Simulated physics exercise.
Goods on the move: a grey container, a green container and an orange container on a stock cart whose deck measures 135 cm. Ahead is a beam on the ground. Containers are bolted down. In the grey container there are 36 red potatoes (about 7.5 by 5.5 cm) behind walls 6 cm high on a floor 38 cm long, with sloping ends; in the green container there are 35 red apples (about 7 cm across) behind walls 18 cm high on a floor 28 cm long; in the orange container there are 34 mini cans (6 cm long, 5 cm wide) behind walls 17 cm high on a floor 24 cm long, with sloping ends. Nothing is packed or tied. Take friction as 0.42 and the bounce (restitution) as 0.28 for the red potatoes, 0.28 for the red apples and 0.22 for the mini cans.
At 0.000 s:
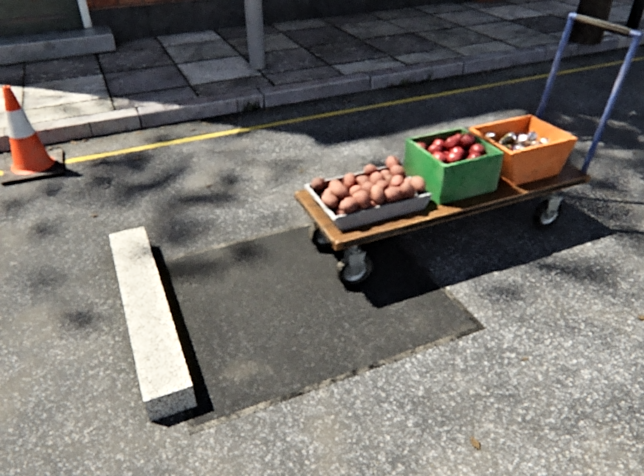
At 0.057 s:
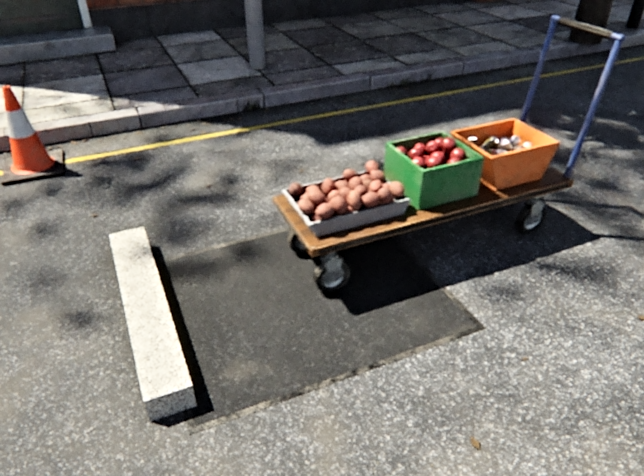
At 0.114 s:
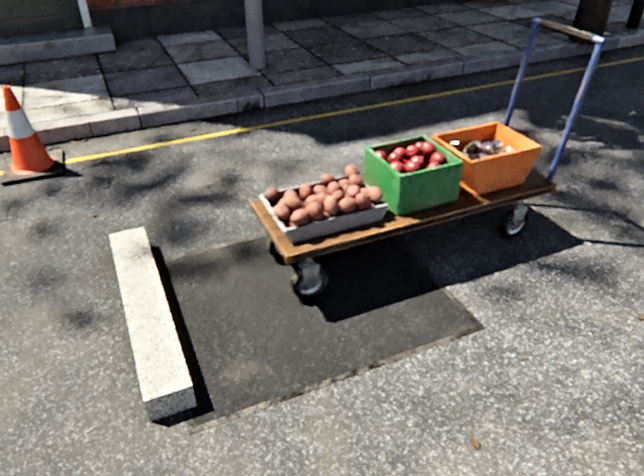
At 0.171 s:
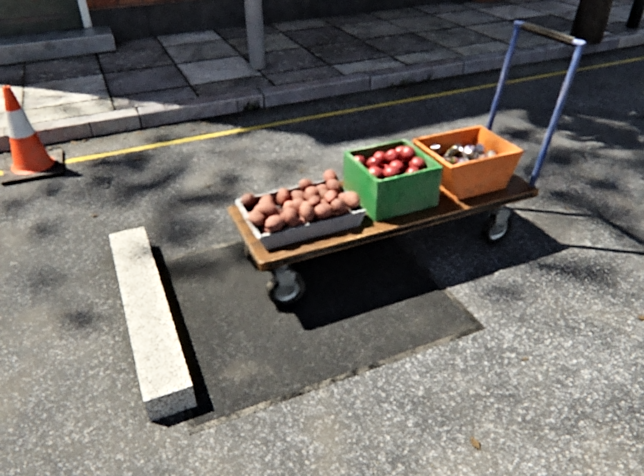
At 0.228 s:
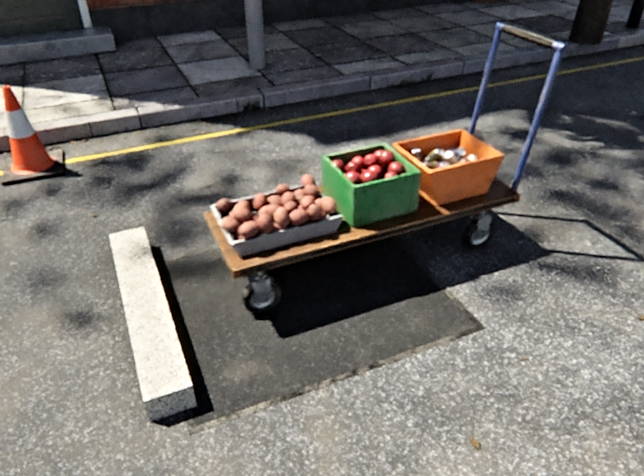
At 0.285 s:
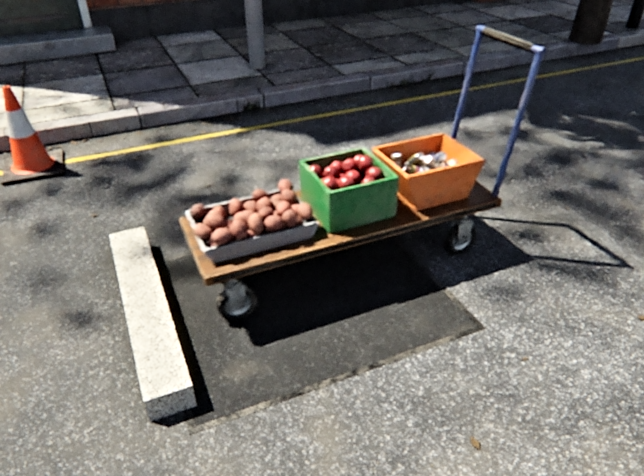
In this clip, a flat cart carrying red potatoes in a grey container, red apples in a green one and small cans in an orange one rolls steadily leftward across a dark pavement patch, drawing nearer to a pale beam.
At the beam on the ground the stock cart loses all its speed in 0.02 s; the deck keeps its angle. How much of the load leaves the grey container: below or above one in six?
Out of the grey container go more than a sixth of the red potatoes.
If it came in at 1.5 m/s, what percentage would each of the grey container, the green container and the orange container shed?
In that case grey container 30, green container 0, orange container 0 per cent.
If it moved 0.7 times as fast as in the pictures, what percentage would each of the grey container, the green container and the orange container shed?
In that case grey container 20, green container 0, orange container 0 per cent.
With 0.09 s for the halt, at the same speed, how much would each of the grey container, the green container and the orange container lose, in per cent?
In that case grey container 30, green container 0, orange container 0 per cent.
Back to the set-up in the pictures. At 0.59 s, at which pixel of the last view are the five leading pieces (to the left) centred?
Near (103, 269).
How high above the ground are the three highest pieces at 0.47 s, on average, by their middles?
Some 50 cm up.
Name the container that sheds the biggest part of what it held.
It is the grey container.
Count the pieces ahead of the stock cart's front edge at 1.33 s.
Some 10 pieces.
After 0.37 s, impact.
After 0.47 s, grey container 32 in, 4 out, green container 35 in, 0 out and orange container 34 in, 0 out.
After 0.59 s, grey container 25 in, 11 out, green container 35 in, 0 out and orange container 34 in, 0 out.
After 0.82 s, grey container 23 in, 13 out, green container 34 in, 1 out and orange container 34 in, 0 out.
When it is over (at 1.33 s), grey container 22 in, 14 out, green container 34 in, 1 out and orange container 34 in, 0 out. Asked share, 14 of 36, 39 per cent.
